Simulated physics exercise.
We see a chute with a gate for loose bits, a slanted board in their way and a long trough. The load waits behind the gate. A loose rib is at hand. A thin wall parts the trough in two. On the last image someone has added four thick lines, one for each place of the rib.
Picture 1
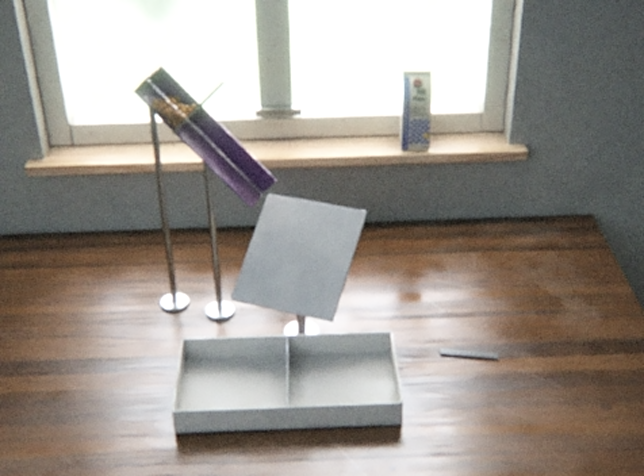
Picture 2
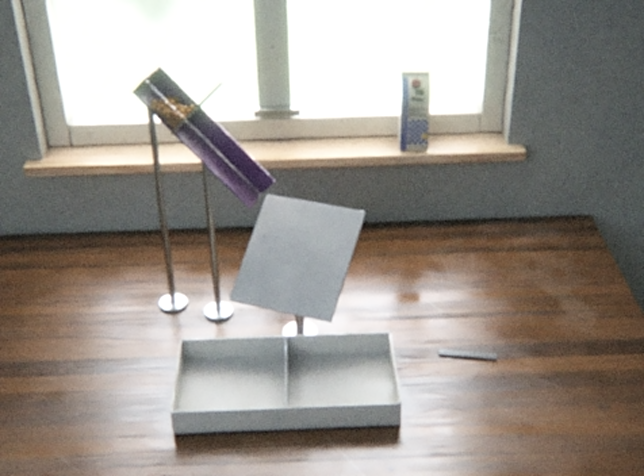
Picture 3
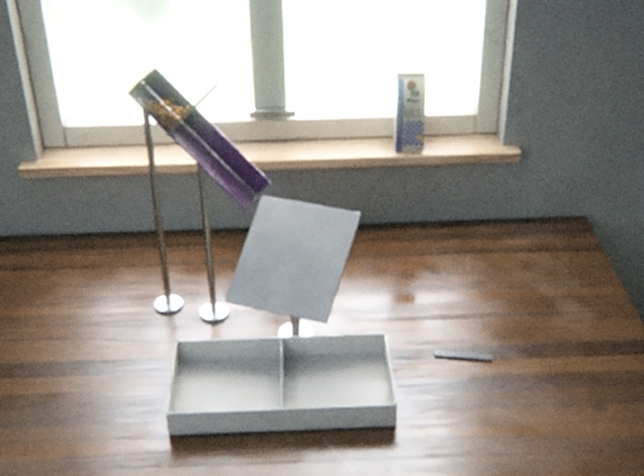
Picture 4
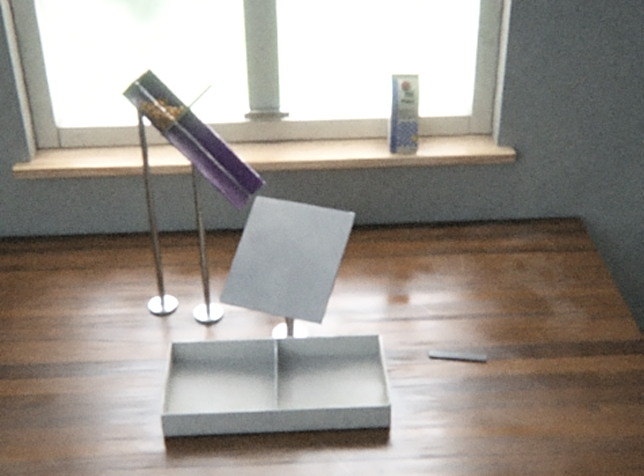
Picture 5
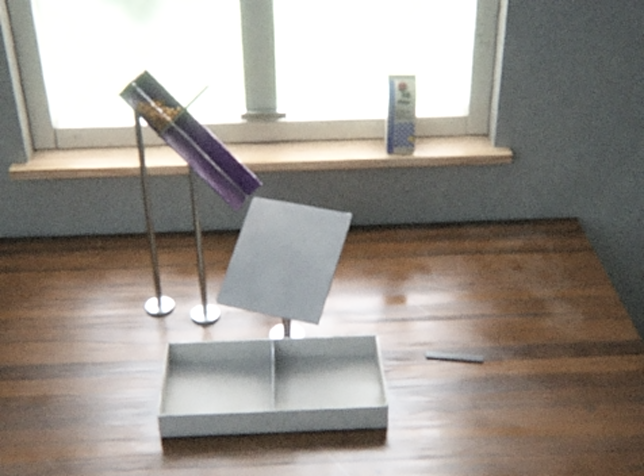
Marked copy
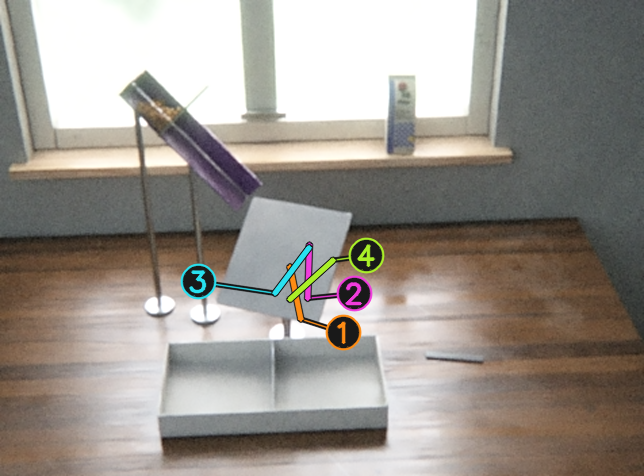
On a wooden table by a window, a sloping purple chute on two thin stands, a tilted grey board and a divided tray stayed still while the whole view drifted slightly, everything shifting left.
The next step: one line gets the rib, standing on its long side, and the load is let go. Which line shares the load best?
Choose 1.
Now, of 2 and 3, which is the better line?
Line 2.
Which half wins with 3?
More lands on the left.
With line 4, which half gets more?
More lands on the left.
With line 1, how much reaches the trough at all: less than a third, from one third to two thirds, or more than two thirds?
More than two thirds.
On the marked copy, line 1 from (290, 266) to (300, 319); line 2 from (309, 245) to (307, 298); line 3 from (309, 247) to (275, 293); line 4 from (333, 260) to (289, 299).
Choosing 1, of what is caught, roughly a third in the left half, roughly two thirds in the right.
Choosing 2, of what is caught, roughly a quarter in the left half, the larger part in the right.
Choosing 3, of what is caught, the larger part in the left half, about a tenth in the right.
Choosing 4, of what is caught, the larger part in the left half, roughly a quarter in the right.
